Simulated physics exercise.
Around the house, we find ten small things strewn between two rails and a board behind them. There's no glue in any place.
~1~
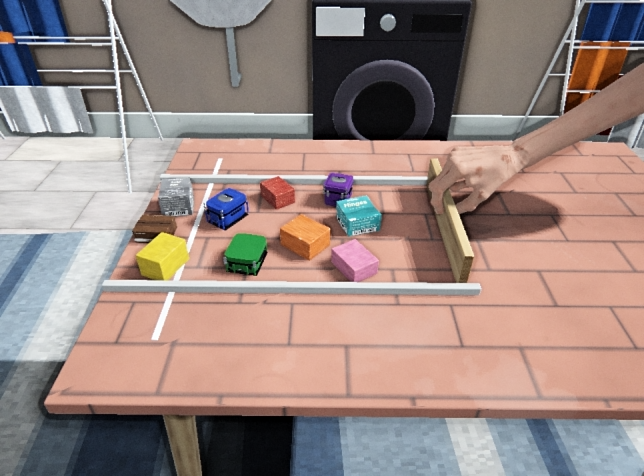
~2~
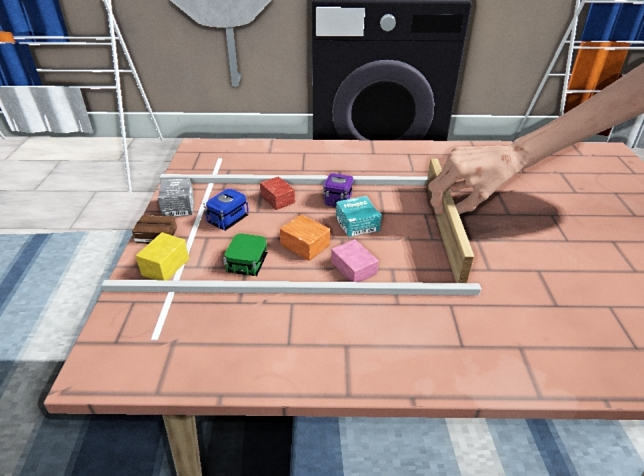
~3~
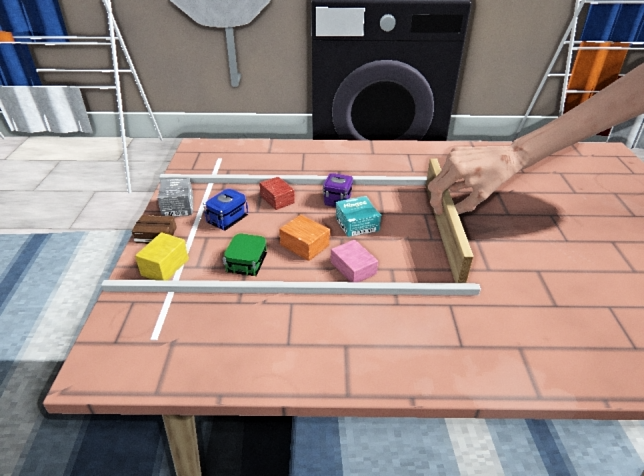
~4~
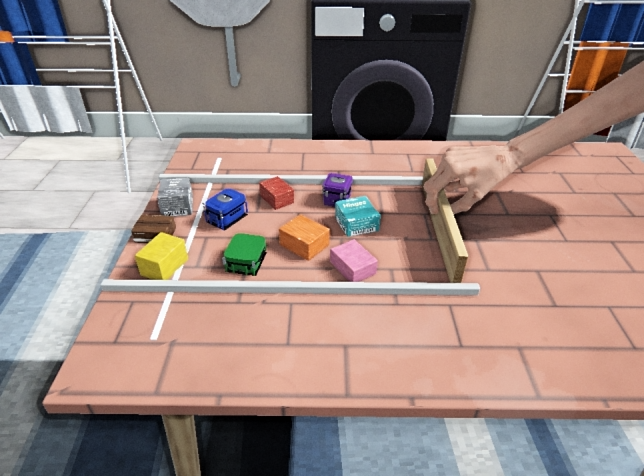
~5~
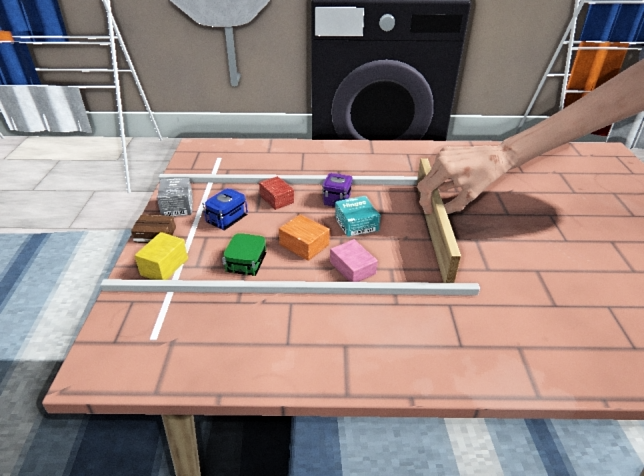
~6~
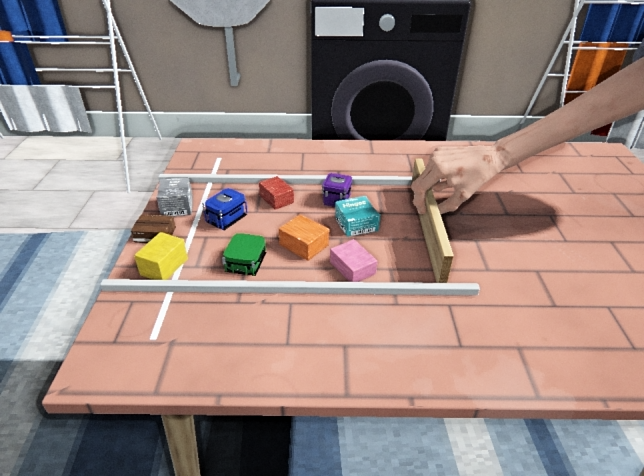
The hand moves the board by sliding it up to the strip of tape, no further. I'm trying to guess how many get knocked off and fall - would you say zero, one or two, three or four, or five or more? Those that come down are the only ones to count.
The count that drops over the edge is three, or else four.
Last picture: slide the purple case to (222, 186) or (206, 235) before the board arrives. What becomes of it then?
Order of tries: On, on.
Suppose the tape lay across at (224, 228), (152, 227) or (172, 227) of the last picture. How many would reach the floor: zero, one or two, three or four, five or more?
Place by place: Not one, then five or more, then five or over.
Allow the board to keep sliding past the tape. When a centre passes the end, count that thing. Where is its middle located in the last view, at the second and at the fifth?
About (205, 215) and about (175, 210).
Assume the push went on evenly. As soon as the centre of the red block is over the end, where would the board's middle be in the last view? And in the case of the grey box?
The middle is at (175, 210) when it's the red block, and at (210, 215) when it's the grey box.
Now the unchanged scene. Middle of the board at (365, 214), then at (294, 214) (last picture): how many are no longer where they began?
First position 2; second position 6.
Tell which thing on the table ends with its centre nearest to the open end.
The blue case is foremost.
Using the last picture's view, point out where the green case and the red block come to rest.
In the last picture the first middle sits at (132, 260) and the other at (170, 188).
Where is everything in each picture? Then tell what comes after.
The first picture shows brown box (155, 229); grey box (177, 197); yellow block (163, 257); board (446, 215); tape (195, 228).
The second picture shows grey box (177, 198); turquoise box (358, 216).
The third picture shows yellow block (163, 258); green case (246, 255).
The fourth picture shows brown box (154, 229); orange block (304, 237).
The fifth picture shows grey box (176, 197); purple case (337, 190).
The sixth picture shows brown box (154, 229); grey box (175, 197); yellow block (162, 257); board (429, 215); tape (194, 227).
Early on, none off yet; brown box at rest near (154, 229); grey box at rest near (175, 197); yellow block at rest near (162, 257).
A while later, none off yet; brown box moving near (151, 230); grey box travelled a little near (162, 194); yellow block travelled about its own width near (136, 259).
Finally, the number that fall off is three or four; lost, yellow block, grey box and brown box.
